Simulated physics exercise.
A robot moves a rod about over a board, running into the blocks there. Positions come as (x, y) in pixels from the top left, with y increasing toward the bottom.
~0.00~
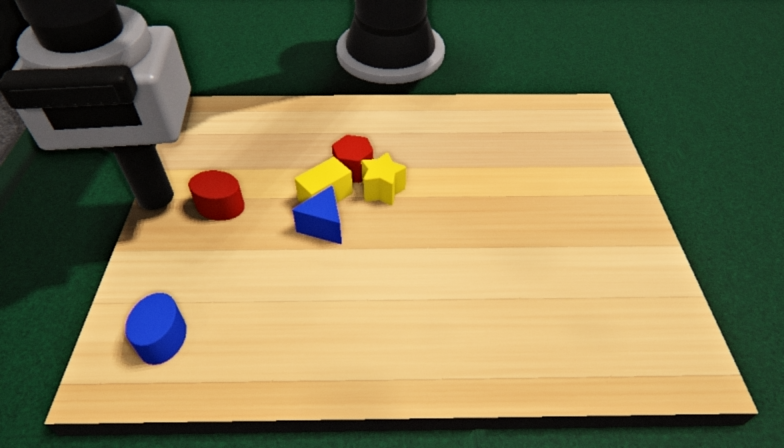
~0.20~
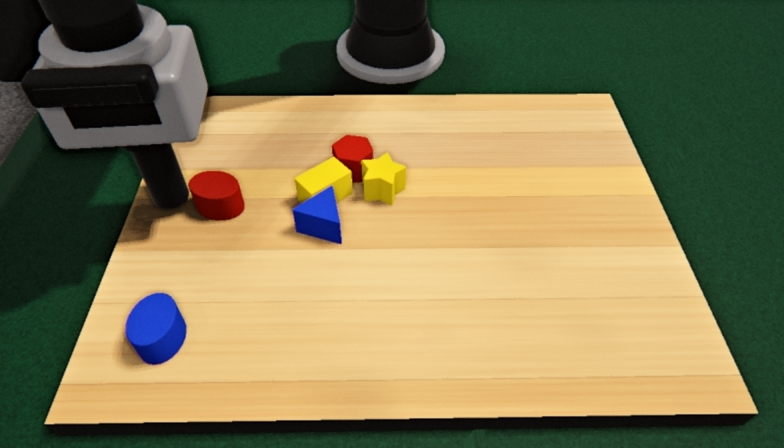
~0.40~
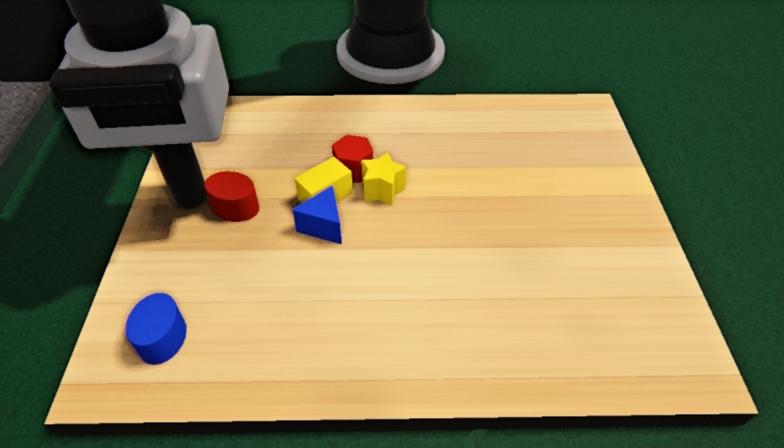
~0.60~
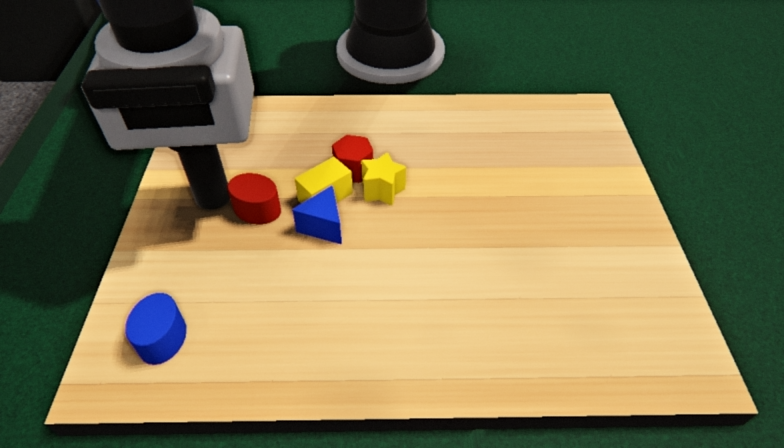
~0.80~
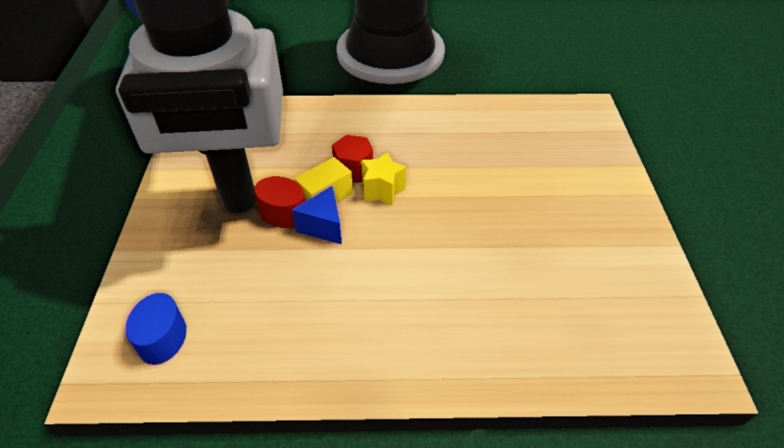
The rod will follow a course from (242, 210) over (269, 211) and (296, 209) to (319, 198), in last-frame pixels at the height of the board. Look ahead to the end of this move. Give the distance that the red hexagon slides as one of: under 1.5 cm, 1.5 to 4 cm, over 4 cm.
The under 1.5 cm band.
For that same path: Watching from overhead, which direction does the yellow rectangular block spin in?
The block spins anticlockwise.
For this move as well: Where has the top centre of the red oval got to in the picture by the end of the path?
The answer is (334, 202).
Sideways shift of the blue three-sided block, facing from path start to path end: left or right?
It goes toward the right-hand side.
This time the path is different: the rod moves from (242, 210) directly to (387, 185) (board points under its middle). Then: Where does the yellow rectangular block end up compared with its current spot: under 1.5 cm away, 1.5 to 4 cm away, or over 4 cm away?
The best fit is over 4 cm.
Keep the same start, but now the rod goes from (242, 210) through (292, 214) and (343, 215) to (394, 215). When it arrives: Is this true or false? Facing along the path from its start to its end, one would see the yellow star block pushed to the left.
Verdict: True.
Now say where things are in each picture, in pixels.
The first picture shows rod tip (156, 198); block tops, red oval (213, 183); blue three-sided block (321, 205); yellow rectangular block (323, 174); red hexagon (352, 147).
The second picture shows rod (172, 197); blocks unchanged.
The third picture shows rod (191, 197); red oval (229, 184).
The fourth picture shows rod (214, 198); red oval (252, 187).
The fifth picture shows rod (240, 201); red oval (279, 190); blue three-sided block (321, 205); yellow rectangular block (323, 174); red hexagon (352, 147).
The first path, step by step. Halfway along, rod (282, 203); red oval (317, 201), turned 30° clockwise; blue three-sided block (350, 220); yellow rectangular block (349, 175), turned 55° anticlockwise; red hexagon (357, 144).
At the end, rod (318, 189); red oval (334, 202), turned 65° clockwise; blue three-sided block (358, 227), turned 20° anticlockwise; yellow rectangular block (360, 178), turned 90° anticlockwise; red hexagon (357, 144).
